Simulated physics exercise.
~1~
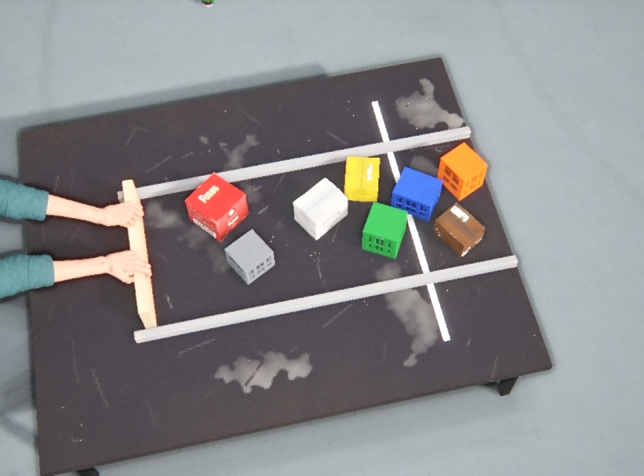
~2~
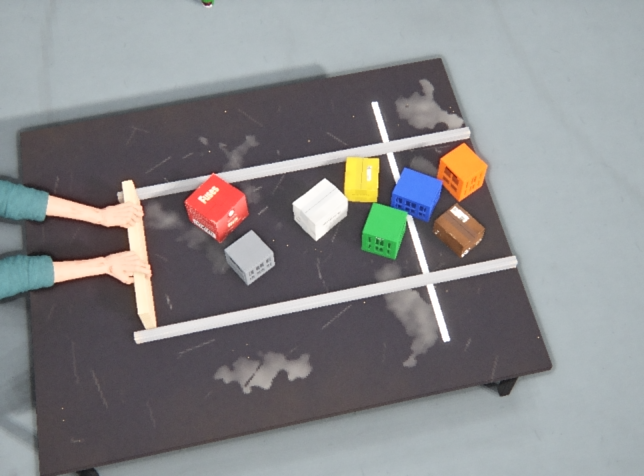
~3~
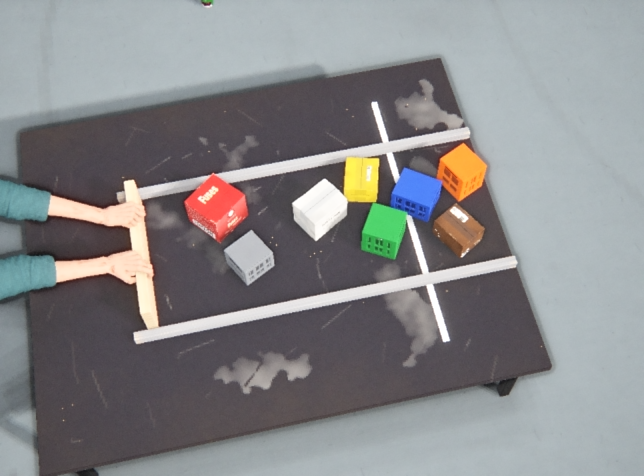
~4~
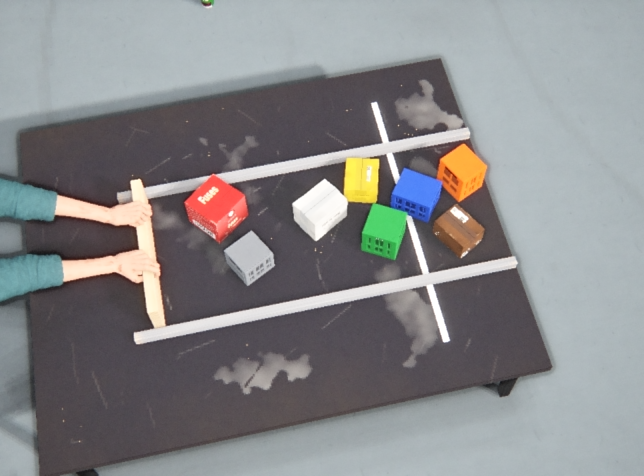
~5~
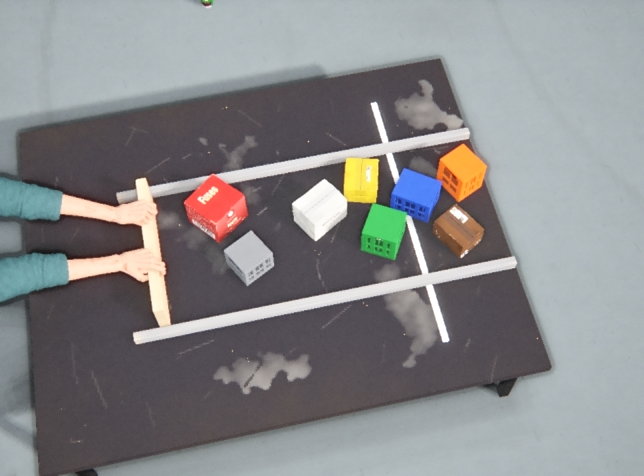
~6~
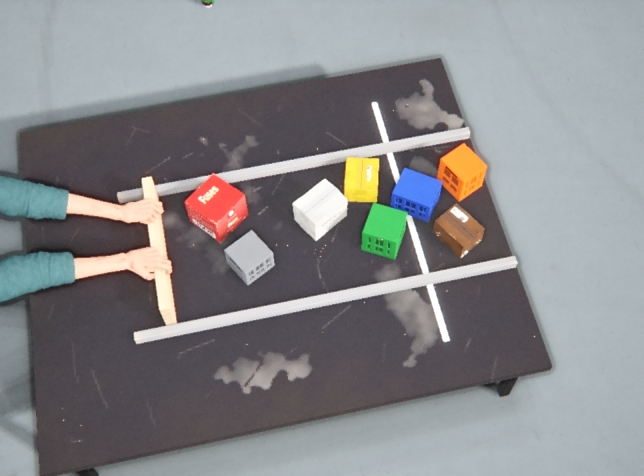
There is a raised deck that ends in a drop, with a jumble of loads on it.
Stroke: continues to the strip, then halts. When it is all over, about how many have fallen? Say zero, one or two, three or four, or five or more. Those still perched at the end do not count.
When it is all over, the number fallen is one or two.
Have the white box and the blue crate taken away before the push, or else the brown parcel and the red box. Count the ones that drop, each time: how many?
I'd say 0 the first time and 0 the second time.
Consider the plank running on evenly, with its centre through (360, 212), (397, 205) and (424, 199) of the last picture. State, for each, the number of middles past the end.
That makes 0, 1, 3.
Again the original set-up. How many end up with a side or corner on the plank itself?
2 in contact.
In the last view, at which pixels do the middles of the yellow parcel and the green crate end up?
The yellow parcel stops around (456, 155); the green crate around (470, 230).
Soon after, none off yet; orange crate at rest near (461, 173); brown parcel at rest near (458, 231); blue crate at rest near (416, 195).
In the end, the number that fall off is one or two; gone, orange crate.
